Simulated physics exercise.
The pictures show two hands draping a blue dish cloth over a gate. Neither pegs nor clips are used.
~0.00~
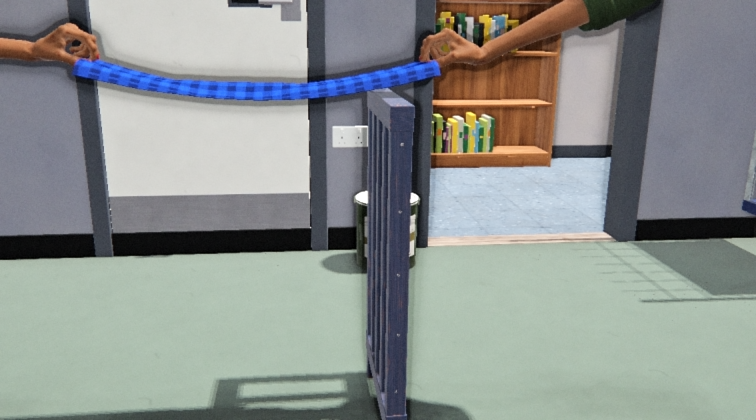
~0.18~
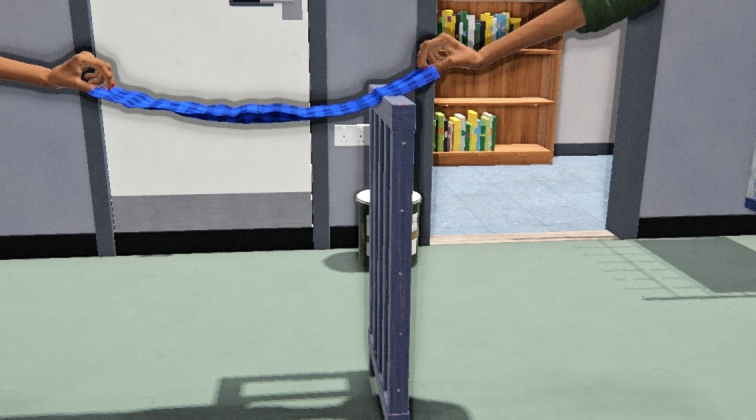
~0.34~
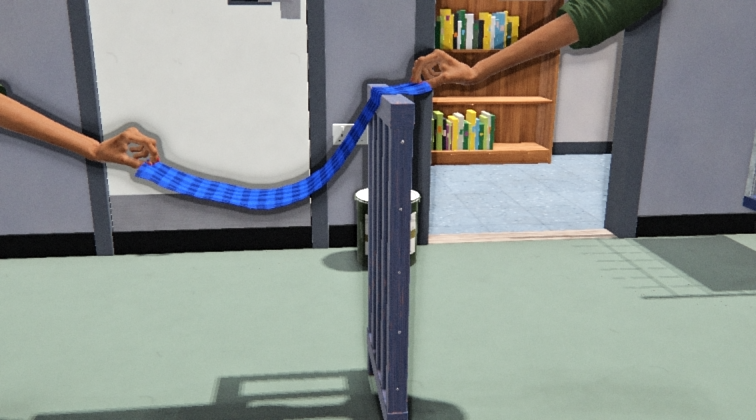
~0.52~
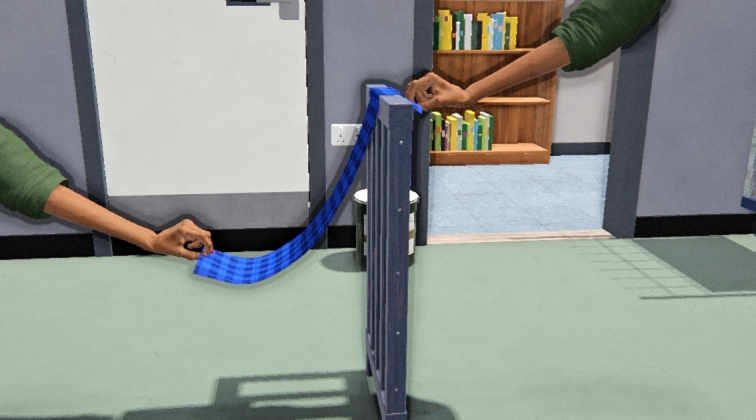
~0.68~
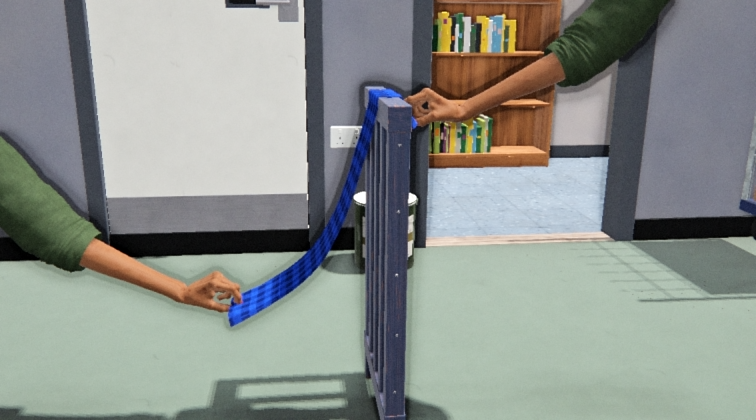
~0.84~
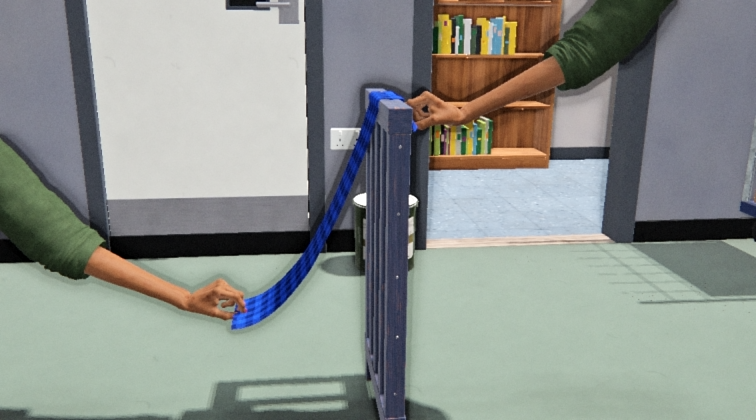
At the start, two hands hold a blue checked cloth stretched out above a dark gate. The left hand lowers its end down the left side while the right hand brings the other end down slightly to the gate's top, leaving the cloth draped over it, mostly on the left, with both hands still holding on.
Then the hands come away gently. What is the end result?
It leaves on the left.
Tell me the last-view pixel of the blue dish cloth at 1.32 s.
Its middle lands around pixel (324, 389).
By 1.08 s, dish cloth sliding left.
By 1.32 s, dish cloth clear of the top and falling near (324, 389).
By 1.54 s, dish cloth in a heap on the floor.
When it is over, dish cloth in a heap on the floor. The blue dish cloth slips off to the left.
